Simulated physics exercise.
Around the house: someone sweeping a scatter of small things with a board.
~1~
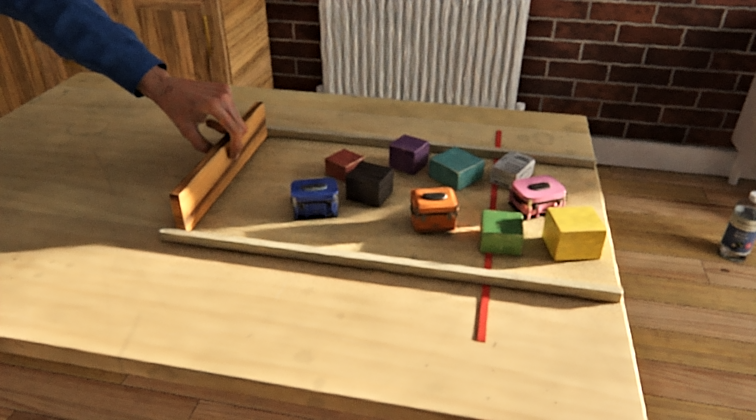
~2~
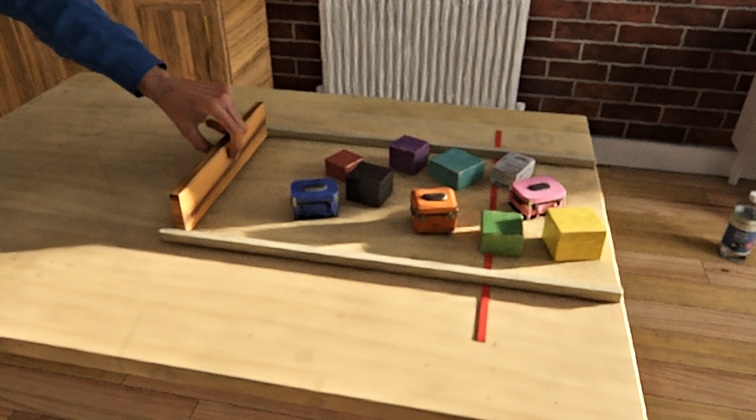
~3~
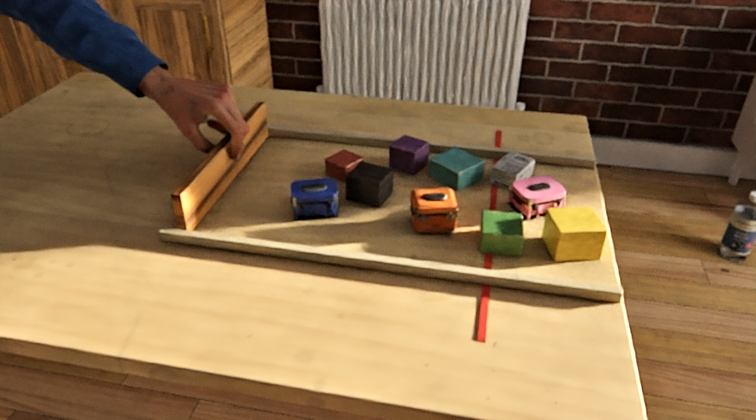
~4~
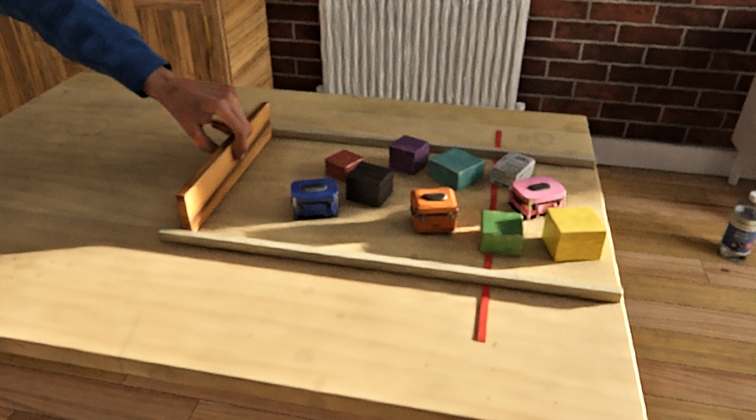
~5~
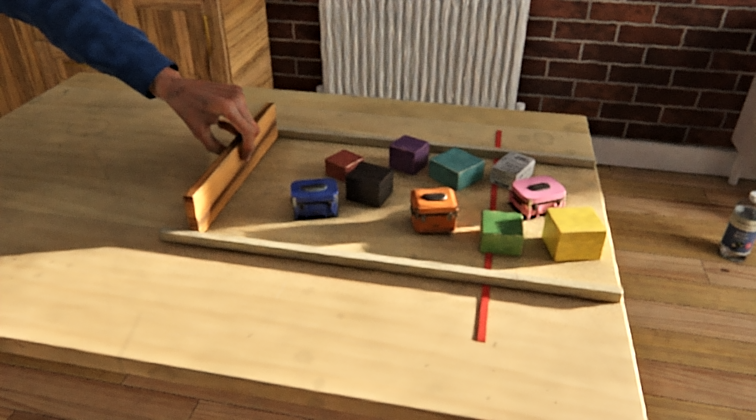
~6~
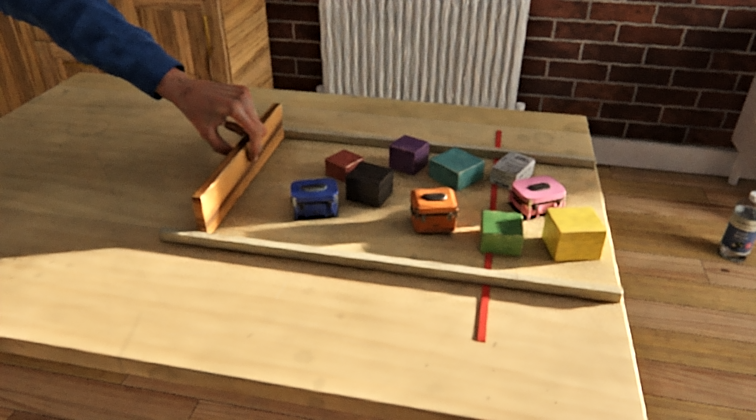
In this clip, a hand holds a wooden board upright on a table, at first nearly still, then slides it slightly to the right toward scattered colored blocks and small cases, which stay motionless between two wooden strips.
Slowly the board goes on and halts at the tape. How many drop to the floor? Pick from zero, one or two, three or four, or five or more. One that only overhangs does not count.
Outcome: The number that fall off is one or two.
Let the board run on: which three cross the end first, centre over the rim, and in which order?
They are the yellow block, the green block, the white box.
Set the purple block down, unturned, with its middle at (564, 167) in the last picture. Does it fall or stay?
From there it goes over.
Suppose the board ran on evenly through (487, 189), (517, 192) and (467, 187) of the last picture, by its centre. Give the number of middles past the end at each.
It would be 1, 3 and 1.
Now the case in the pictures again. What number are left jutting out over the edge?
Overhanging: 1.
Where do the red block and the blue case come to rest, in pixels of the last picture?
About (510, 184), and the other about (516, 228).
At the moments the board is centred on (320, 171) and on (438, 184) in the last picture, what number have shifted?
2 and 9.
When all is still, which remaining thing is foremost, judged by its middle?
It is the green block.
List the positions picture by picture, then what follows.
Yellow block (573, 233); pink case (537, 197); white box (513, 171); board (226, 160); tape (493, 209), in the first frame.
Pink case (537, 197); turquoise block (456, 169), in the second frame.
White box (513, 171); orange case (433, 211), in the third frame.
Yellow block (573, 233); black block (370, 184), in the fourth frame.
Pink case (537, 197); purple block (409, 155), in the fifth frame.
Yellow block (573, 233); pink case (537, 197); white box (513, 171); board (244, 162); tape (493, 209), in the sixth frame.
Soon after, none off yet; yellow block at rest near (573, 233); pink case at rest near (537, 197); white box at rest near (513, 171).
In the end, the number that fall off is one or two; gone, yellow block.
